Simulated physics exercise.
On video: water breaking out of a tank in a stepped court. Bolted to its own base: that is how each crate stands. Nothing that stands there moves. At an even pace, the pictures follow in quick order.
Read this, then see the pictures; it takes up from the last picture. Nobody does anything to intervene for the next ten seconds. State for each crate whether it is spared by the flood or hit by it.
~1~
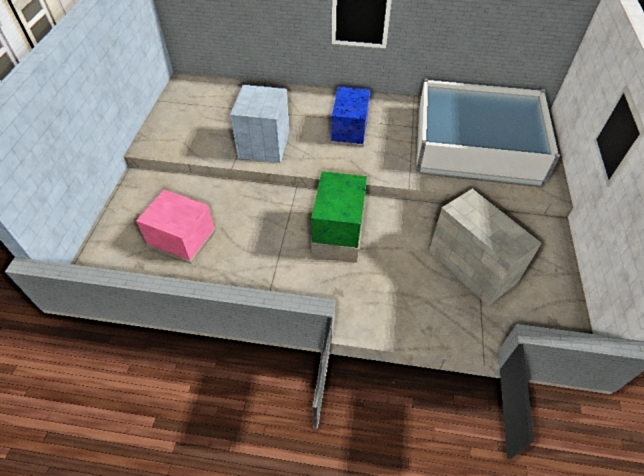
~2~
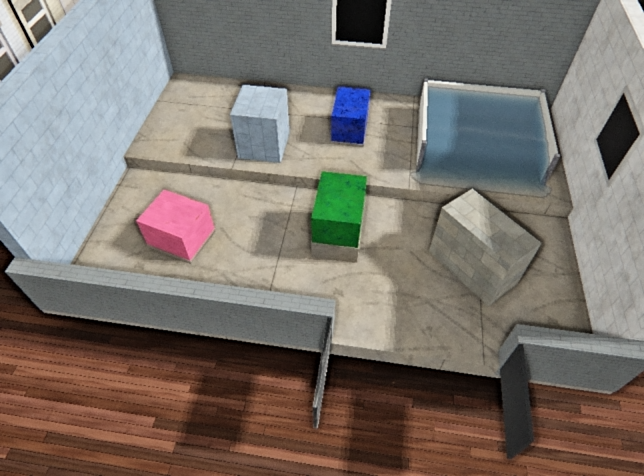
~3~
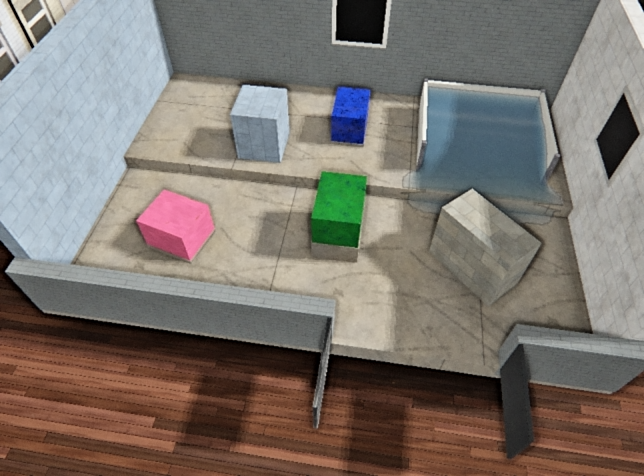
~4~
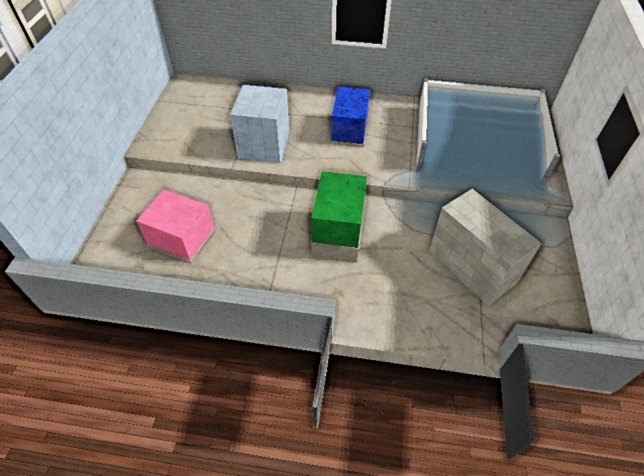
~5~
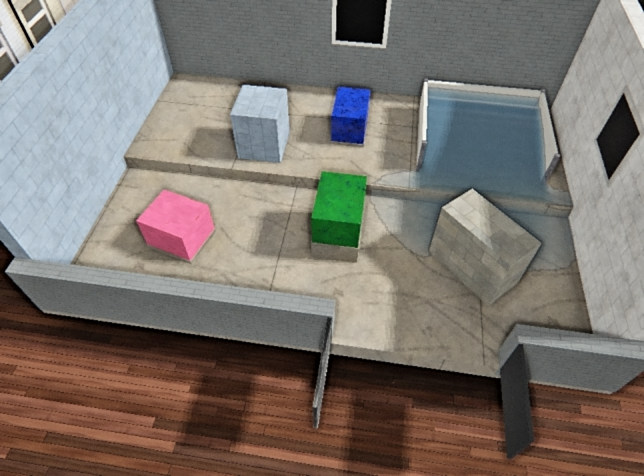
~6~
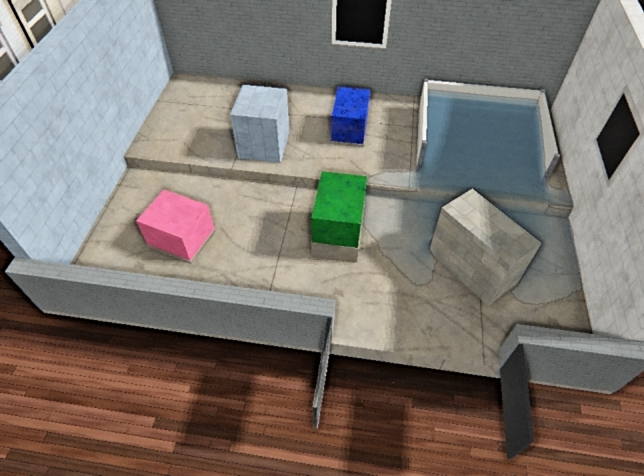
In the end the green crate remains untouched by water; the pink crate is touched by water; the blue crate remains untouched by water.
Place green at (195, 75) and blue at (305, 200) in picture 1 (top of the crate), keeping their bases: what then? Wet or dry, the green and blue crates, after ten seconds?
I'd bet the green one stays clear and the blue one is inundated.
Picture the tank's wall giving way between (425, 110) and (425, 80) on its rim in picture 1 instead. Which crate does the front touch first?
Answer: The one in blue.
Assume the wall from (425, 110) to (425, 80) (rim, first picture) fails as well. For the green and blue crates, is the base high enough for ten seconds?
Well, the green crate is never reached, and the blue crate gets reached as well.
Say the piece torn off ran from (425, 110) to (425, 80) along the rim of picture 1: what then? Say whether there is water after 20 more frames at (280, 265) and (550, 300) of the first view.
Untouched, untouched.
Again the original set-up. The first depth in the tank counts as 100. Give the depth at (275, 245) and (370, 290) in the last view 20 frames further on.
In order: About 0 and 20 percent.
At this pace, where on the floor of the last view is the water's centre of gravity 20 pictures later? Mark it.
Near (455, 243).
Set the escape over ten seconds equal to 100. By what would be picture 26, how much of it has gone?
My reading is near 30 per cent.
A moment on, water covers 25 % of the floor; the green crate water round its plinth, the pink crate not reached, the blue crate not reached.
Next, water covers 30 % of the floor; the green crate water round its plinth, the pink crate not reached, the blue crate not reached.
Then, water covers 40 % of the floor; the green crate water round its plinth, the pink crate water round its plinth, the blue crate not reached.
Later, water covers 55 % of the floor; the green crate water round its plinth, the pink crate water round its plinth, the blue crate not reached.
In the end, water covers 60 % of the floor; the green crate stayed above the water, the pink crate was topped, the blue crate stayed above the water.
